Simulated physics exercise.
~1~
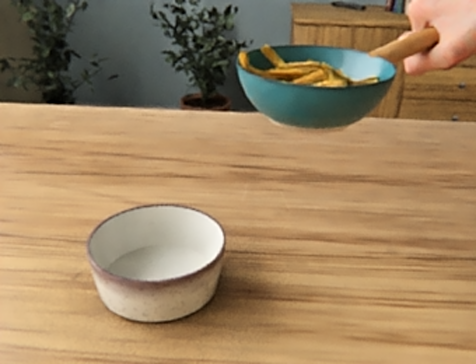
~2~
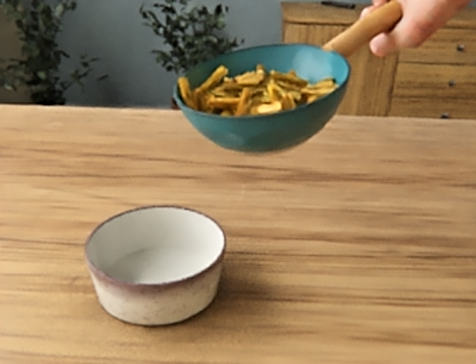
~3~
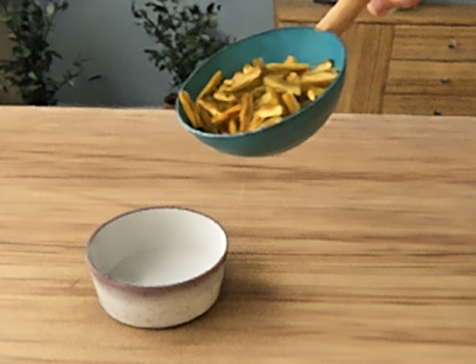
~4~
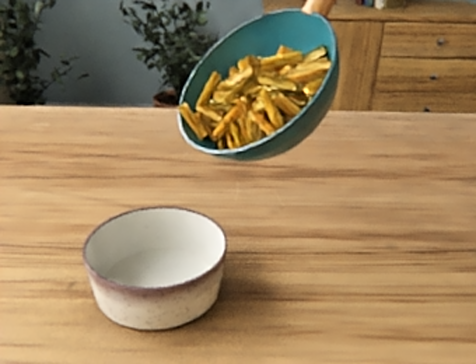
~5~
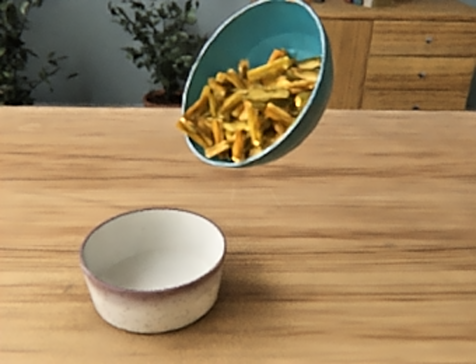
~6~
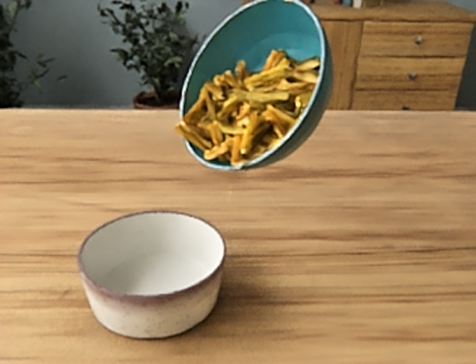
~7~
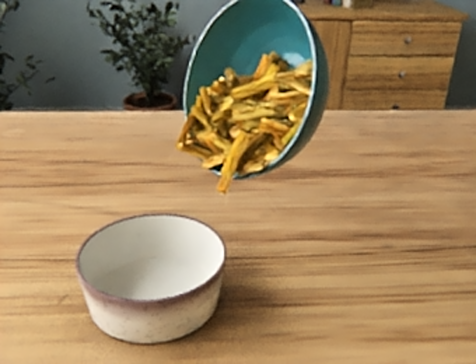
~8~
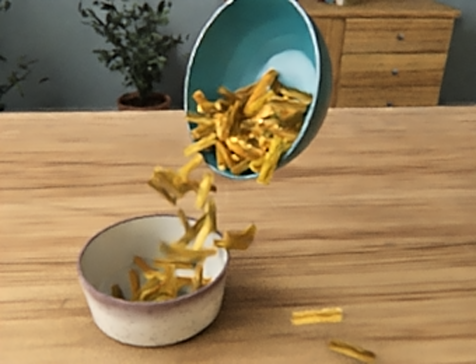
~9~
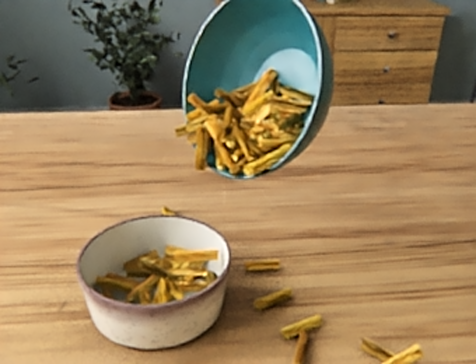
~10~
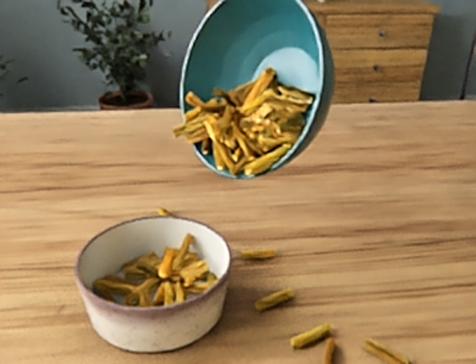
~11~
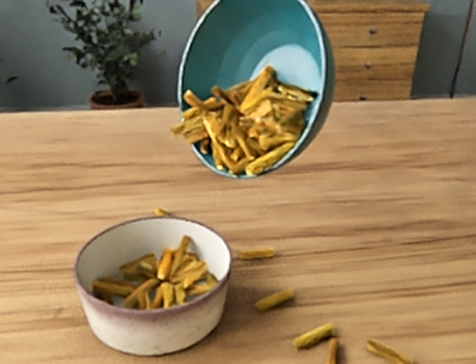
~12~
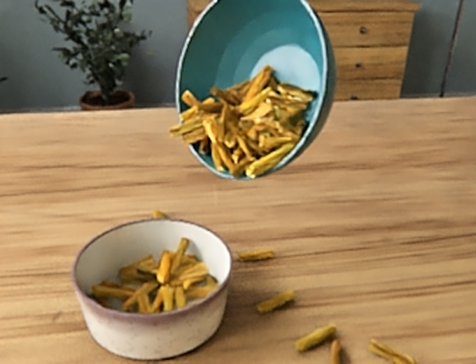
On a wooden table, a hand-held teal bowl tilts, dropping yellow-brown pieces into a pale dish, some scattering, most staying in the bowl.
